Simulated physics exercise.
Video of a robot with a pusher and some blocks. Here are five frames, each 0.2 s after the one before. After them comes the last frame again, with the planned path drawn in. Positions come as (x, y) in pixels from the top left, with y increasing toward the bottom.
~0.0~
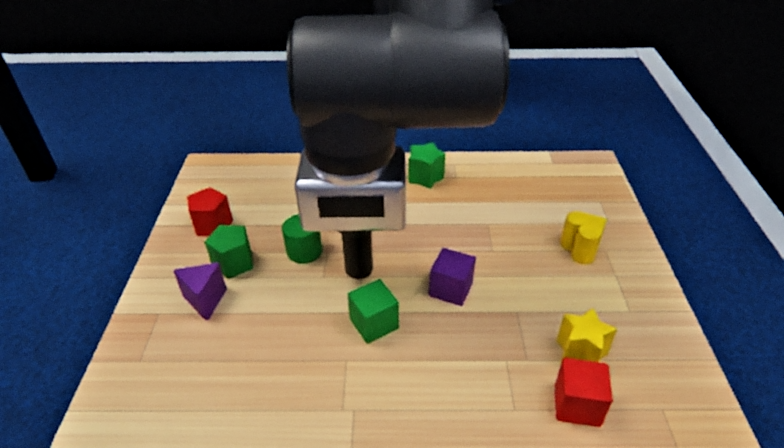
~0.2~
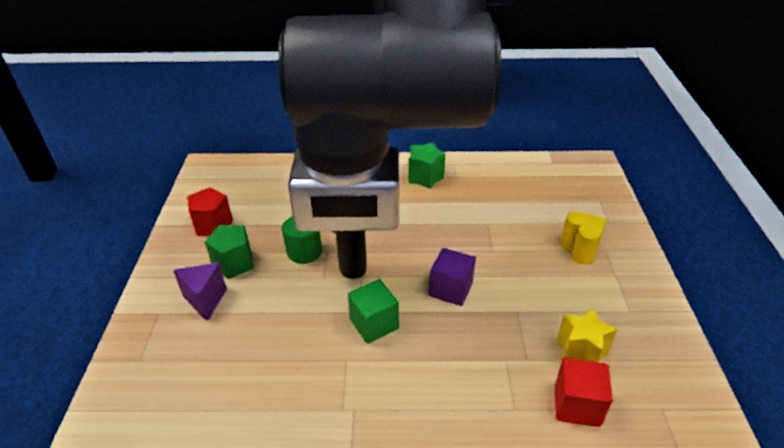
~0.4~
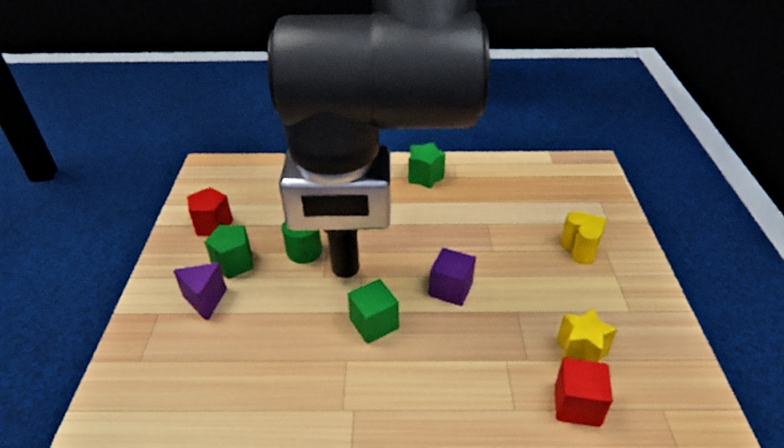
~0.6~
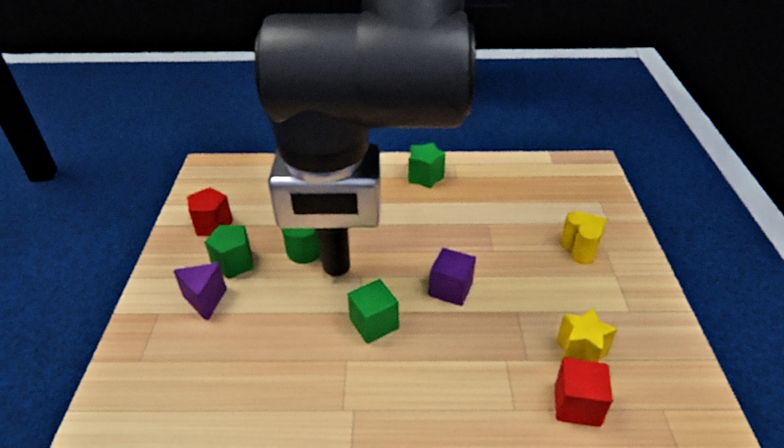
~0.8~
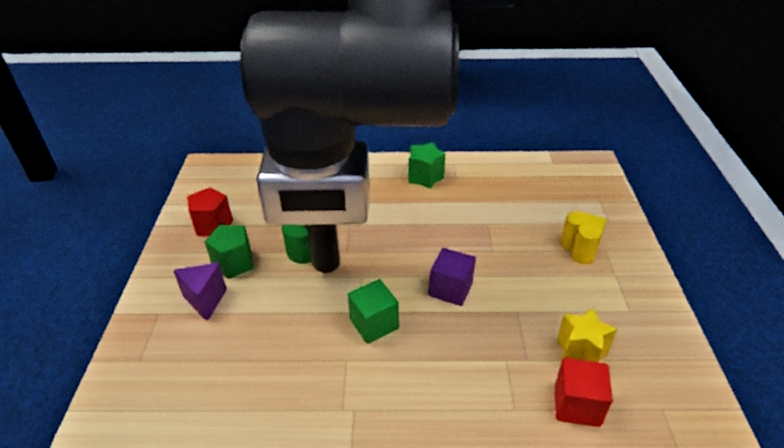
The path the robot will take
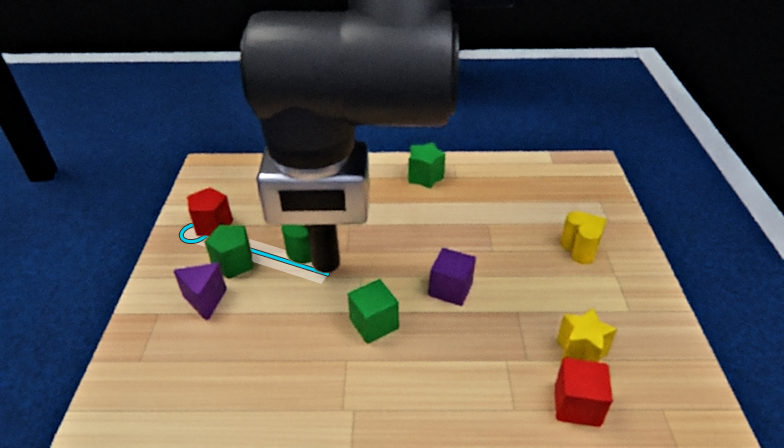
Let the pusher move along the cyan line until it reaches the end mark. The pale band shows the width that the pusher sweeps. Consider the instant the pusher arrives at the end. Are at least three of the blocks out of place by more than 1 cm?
Final answer: Yes.
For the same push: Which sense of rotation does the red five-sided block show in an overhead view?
It swings round clockwise.
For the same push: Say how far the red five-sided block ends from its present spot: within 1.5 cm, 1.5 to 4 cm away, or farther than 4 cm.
That one ends up 1.5 to 4 cm from where it is now.
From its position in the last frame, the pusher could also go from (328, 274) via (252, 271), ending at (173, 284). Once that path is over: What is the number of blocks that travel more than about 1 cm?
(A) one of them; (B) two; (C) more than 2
Answer: A.
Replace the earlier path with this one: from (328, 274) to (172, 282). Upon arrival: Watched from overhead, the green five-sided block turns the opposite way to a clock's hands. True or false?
The statement is incorrect.
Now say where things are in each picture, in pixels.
Pusher tip at (359, 271); block tops, purple triangle at (197, 275); red five-sided block at (205, 199); green five-sided block at (227, 237); green circle partly hidden, in the first frame.
Pusher at (353, 270); blocks unchanged, in the second frame.
Pusher at (346, 270); blocks unchanged, in the third frame.
Pusher at (337, 268); blocks unchanged, in the fourth frame.
Pusher at (327, 265); purple triangle at (197, 275); red five-sided block at (205, 199); green five-sided block at (227, 237); green circle at (300, 225), in the fifth frame.
Path on the board, from (328, 274) directly to (194, 233).
On the path given first. One third of the way, pusher at (278, 250); green circle at (285, 212).
Two thirds of the way, pusher at (233, 236); green five-sided block at (205, 238), turned 50° anticlockwise; green circle at (283, 211).
At the end, pusher at (191, 223); purple triangle in place; red five-sided block at (193, 187), turned 55° clockwise; green five-sided block at (204, 238), turned 55° anticlockwise; green circle at (283, 211).
